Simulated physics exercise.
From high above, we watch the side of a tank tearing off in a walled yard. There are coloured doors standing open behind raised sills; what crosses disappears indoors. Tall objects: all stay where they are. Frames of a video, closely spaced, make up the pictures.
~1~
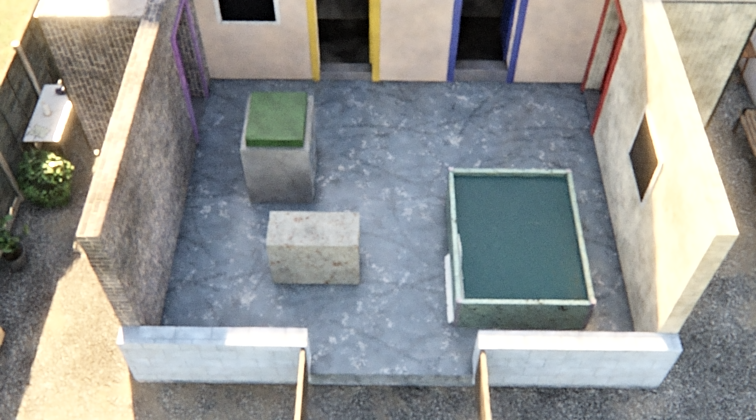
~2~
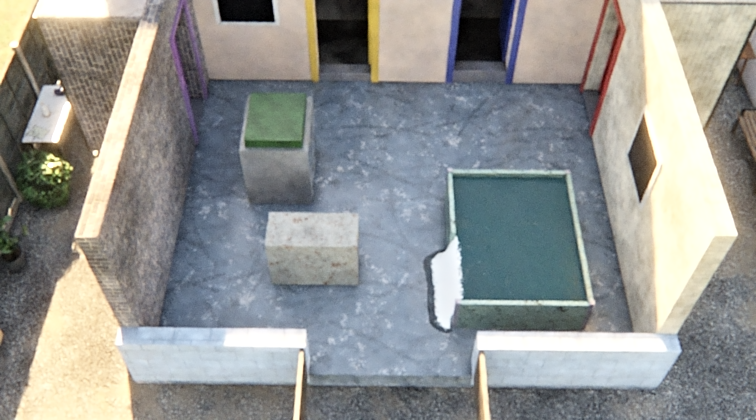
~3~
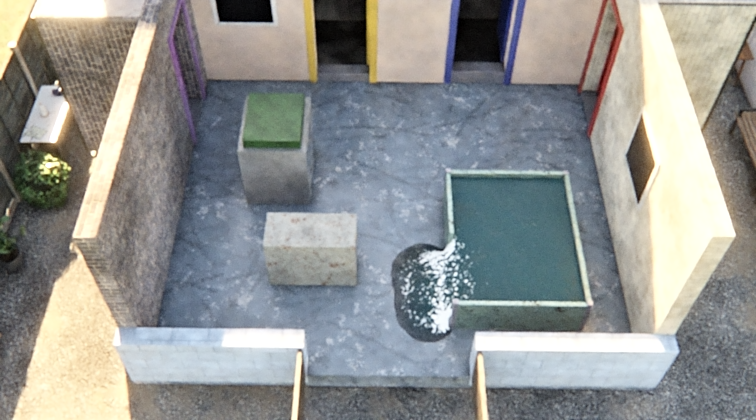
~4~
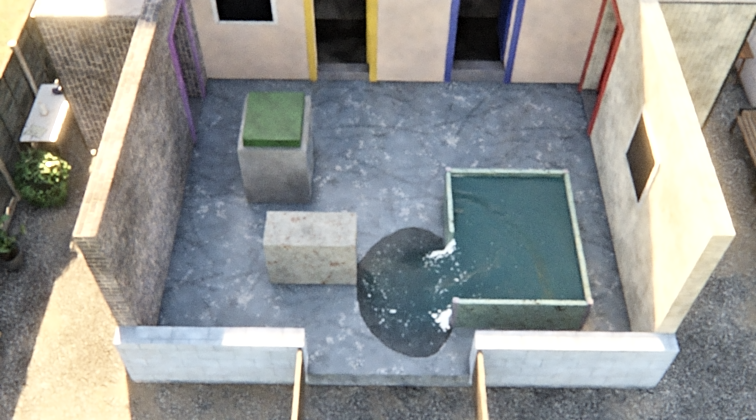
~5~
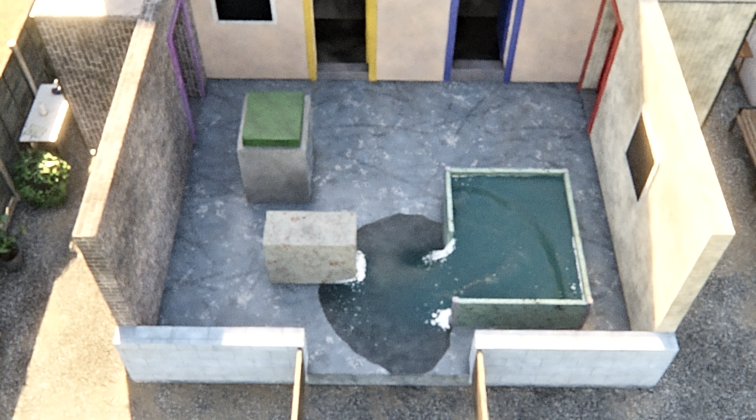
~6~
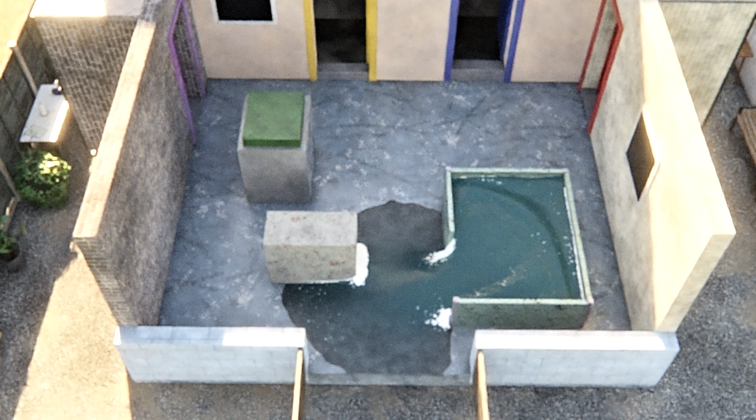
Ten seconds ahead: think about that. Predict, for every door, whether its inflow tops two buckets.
The red door does not go over two buckets; the yellow door does not go over two buckets; the blue door does not go over two buckets; the purple door goes over two buckets.
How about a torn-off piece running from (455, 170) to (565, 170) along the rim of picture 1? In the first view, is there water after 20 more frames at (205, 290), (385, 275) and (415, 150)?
The first point is spared, the second spared, the third soaked.
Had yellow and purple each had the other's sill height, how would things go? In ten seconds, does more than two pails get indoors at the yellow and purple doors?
Expected: Yellow door tops the limit; purple door remains below.
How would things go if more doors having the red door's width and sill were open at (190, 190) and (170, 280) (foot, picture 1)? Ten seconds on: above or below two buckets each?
The first stays short of it, the second crosses the line.
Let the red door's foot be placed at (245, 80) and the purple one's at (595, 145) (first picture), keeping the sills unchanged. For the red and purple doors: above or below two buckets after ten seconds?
Here the red door tops the limit while the purple door stays within the limit.
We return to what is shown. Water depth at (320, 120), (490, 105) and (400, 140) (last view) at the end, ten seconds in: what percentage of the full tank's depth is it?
I'd say close to 6, 8 and 8 percent.
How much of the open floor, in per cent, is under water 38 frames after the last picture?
I'd say close to 70 per cent.
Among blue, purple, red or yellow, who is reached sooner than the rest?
That would be the door marked yellow.
A moment on, water covers 25 % of the floor; the red door not reached, the yellow door not reached, the blue door not reached, the purple door not reached.
Next, water covers 35 % of the floor; the red door not reached, the yellow door not reached, the blue door not reached, the purple door not reached.
Then, water covers 55 % of the floor; the red door not reached, the yellow door wet at the sill, nothing in, the blue door not reached, the purple door not reached.
Later, water covers 70 % of the floor; the red door not reached, the yellow door wet at the sill, nothing in, the blue door wet at the sill, nothing in, the purple door under two buckets in.
In the end, water covers 90 % of the floor; the red door under two buckets in, the yellow door wet at the sill, nothing in, the blue door wet at the sill, nothing in, the purple door over two buckets in.
